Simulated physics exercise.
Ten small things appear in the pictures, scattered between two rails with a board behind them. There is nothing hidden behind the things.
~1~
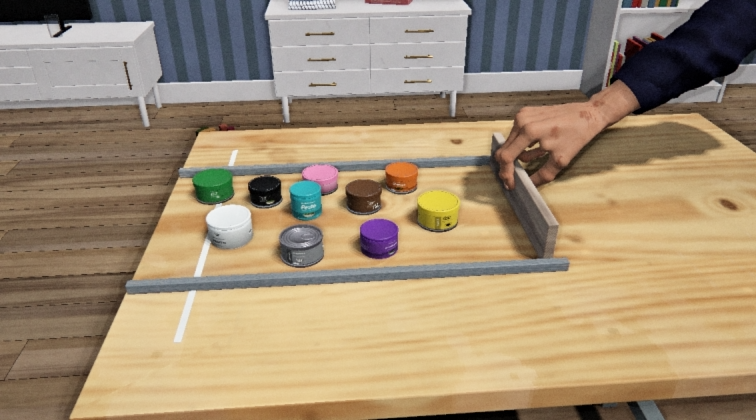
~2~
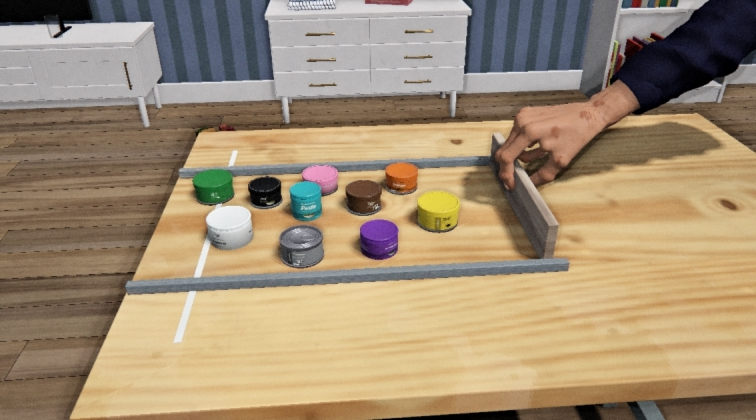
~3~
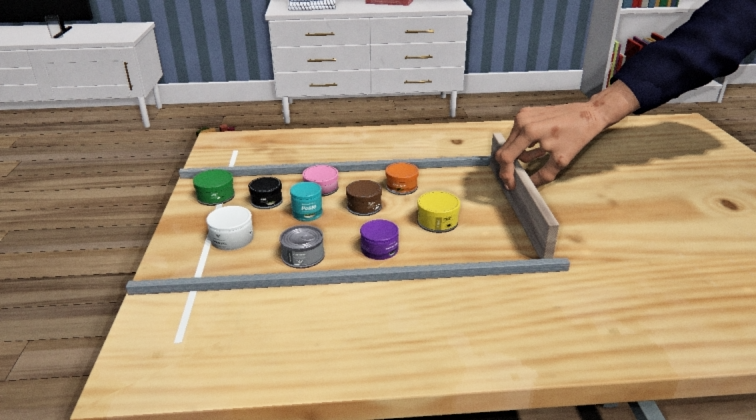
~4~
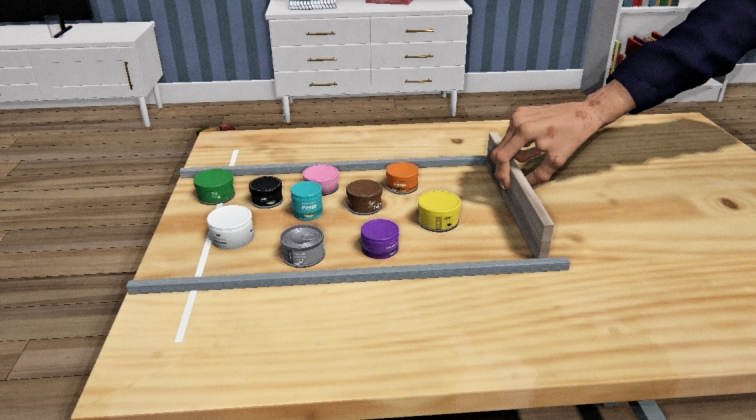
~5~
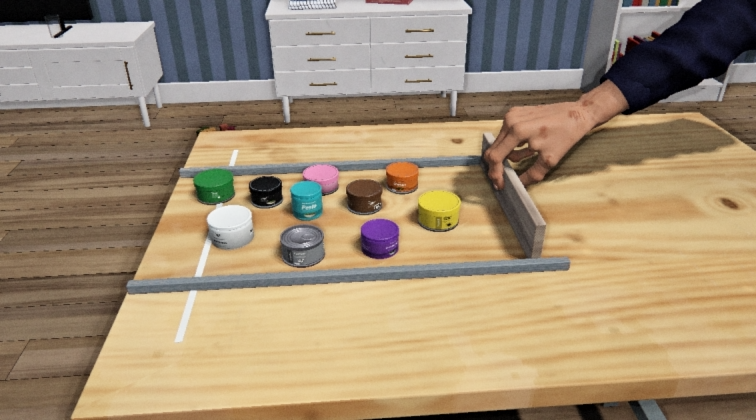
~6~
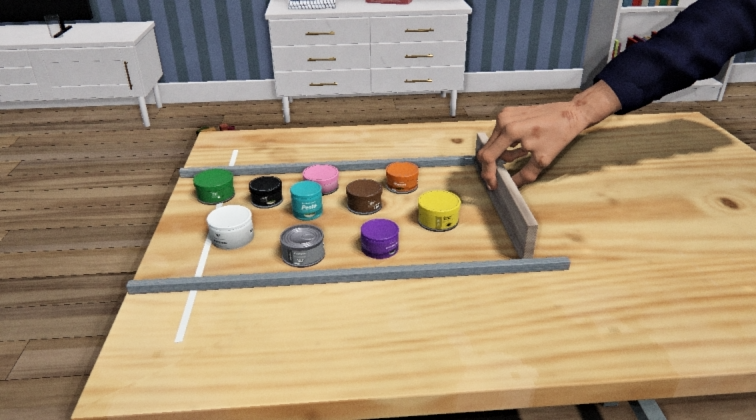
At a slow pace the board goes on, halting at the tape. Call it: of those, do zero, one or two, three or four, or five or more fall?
One or two fall.
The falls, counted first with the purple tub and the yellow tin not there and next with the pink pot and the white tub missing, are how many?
1, then 0.
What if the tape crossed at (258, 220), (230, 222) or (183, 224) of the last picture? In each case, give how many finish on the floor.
In order: 0, 1 and 6.
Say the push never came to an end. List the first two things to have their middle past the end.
Order, earliest first: Green pot, white tub.
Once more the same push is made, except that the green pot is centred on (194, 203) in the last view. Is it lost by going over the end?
From that start, the object then does not stay.
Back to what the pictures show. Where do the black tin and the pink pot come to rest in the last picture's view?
The black tin stops around (172, 199); the pink pot around (187, 179).
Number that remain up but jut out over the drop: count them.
Overhanging ones - 4.
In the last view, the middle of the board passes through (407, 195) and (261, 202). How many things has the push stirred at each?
That makes 2 at the first spot and 10 at the second.
Soon after, none off yet; green pot at rest near (215, 187); white tub at rest near (231, 227); black tin at rest near (266, 192).
Then, none off yet; green pot at rest near (215, 187); white tub at rest near (231, 227); black tin at rest near (264, 193).
Further on, none off yet; green pot moved about its own width near (188, 187); white tub moved about its own width near (189, 233); black tin moved about its own width near (215, 195).
At rest, the number that fall off is one or two; fallen, white tub and green pot.
